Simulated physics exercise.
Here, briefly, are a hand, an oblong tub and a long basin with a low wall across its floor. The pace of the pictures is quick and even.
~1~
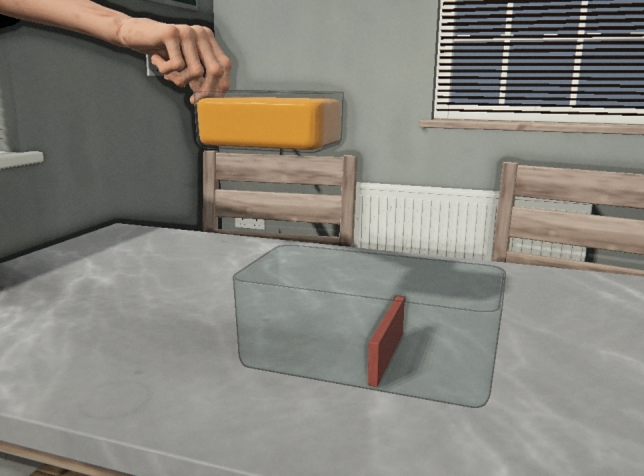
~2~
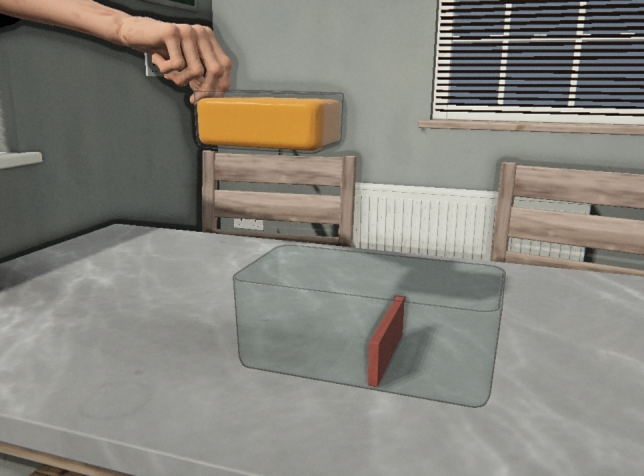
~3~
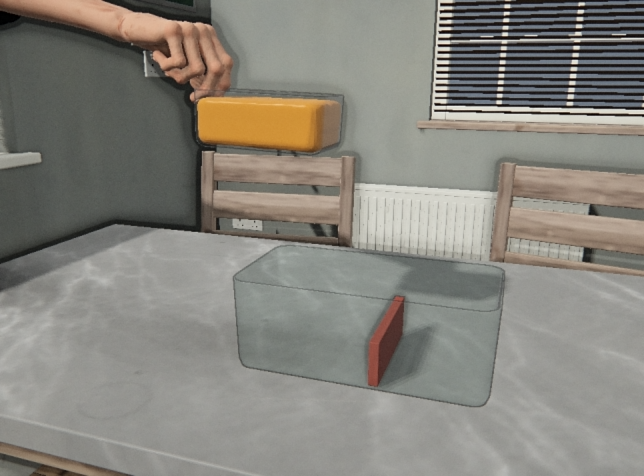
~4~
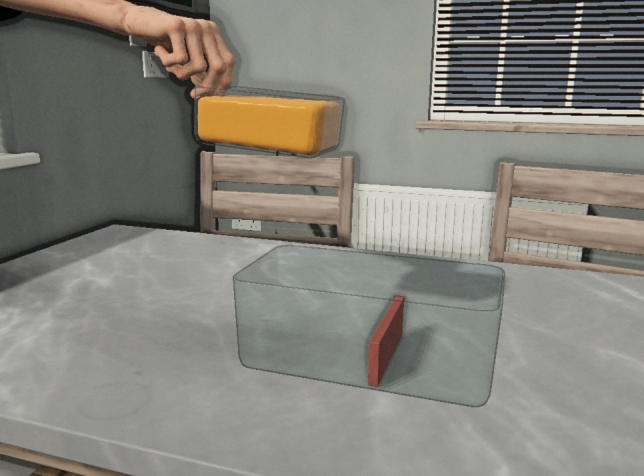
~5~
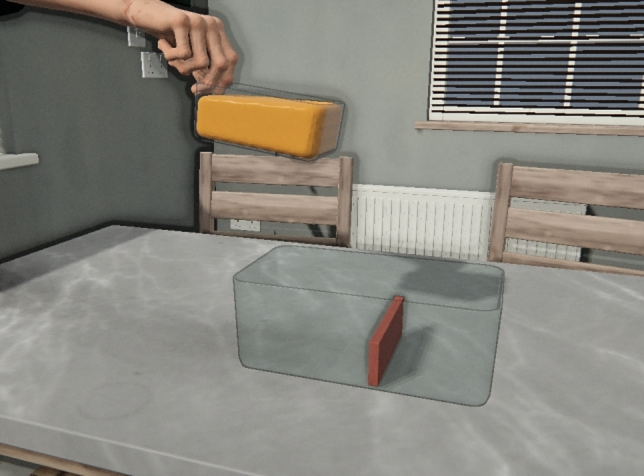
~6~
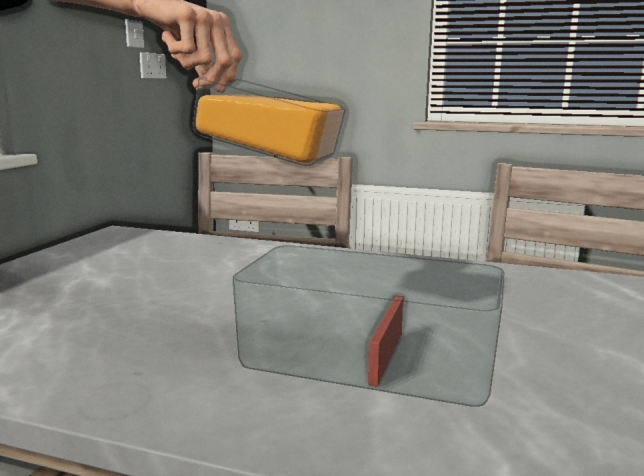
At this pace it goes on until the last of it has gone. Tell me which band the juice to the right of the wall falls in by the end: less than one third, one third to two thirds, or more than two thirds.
It falls in the one third to two thirds band.
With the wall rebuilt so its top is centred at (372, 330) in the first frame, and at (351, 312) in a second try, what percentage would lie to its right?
The first one comes to 65 percent, while the second comes to 75 percent.
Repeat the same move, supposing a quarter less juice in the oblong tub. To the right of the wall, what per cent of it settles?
Result: Around 35 per cent.
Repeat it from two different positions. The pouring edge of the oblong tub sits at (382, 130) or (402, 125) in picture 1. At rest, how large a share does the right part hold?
In order, roughly 75 percent and 80 percent.
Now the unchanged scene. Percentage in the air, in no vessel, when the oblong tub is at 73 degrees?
Something like 55 per cent of it.
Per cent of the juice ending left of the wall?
Roughly 45 in a hundred.
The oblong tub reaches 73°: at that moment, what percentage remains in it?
Remaining fraction: Approx. 30 %.
A moment on, the oblong tub is tipped part way and 31 per cent is still to pour, 4 is left of the wall and 11 right of it.
Next, the oblong tub is tipped right over and 5 per cent is still to pour, 33 is left of the wall and 53 right of it.
Then the oblong tub is tipped right over and 0 per cent is still to pour, 42 is left of the wall and 52 right of it.
Later the oblong tub is tipped right over and 0 per cent is still to pour, 43 is left of the wall and 52 right of it.
At rest 43 per cent lies left of the wall, 52 right of it and 5 outside.
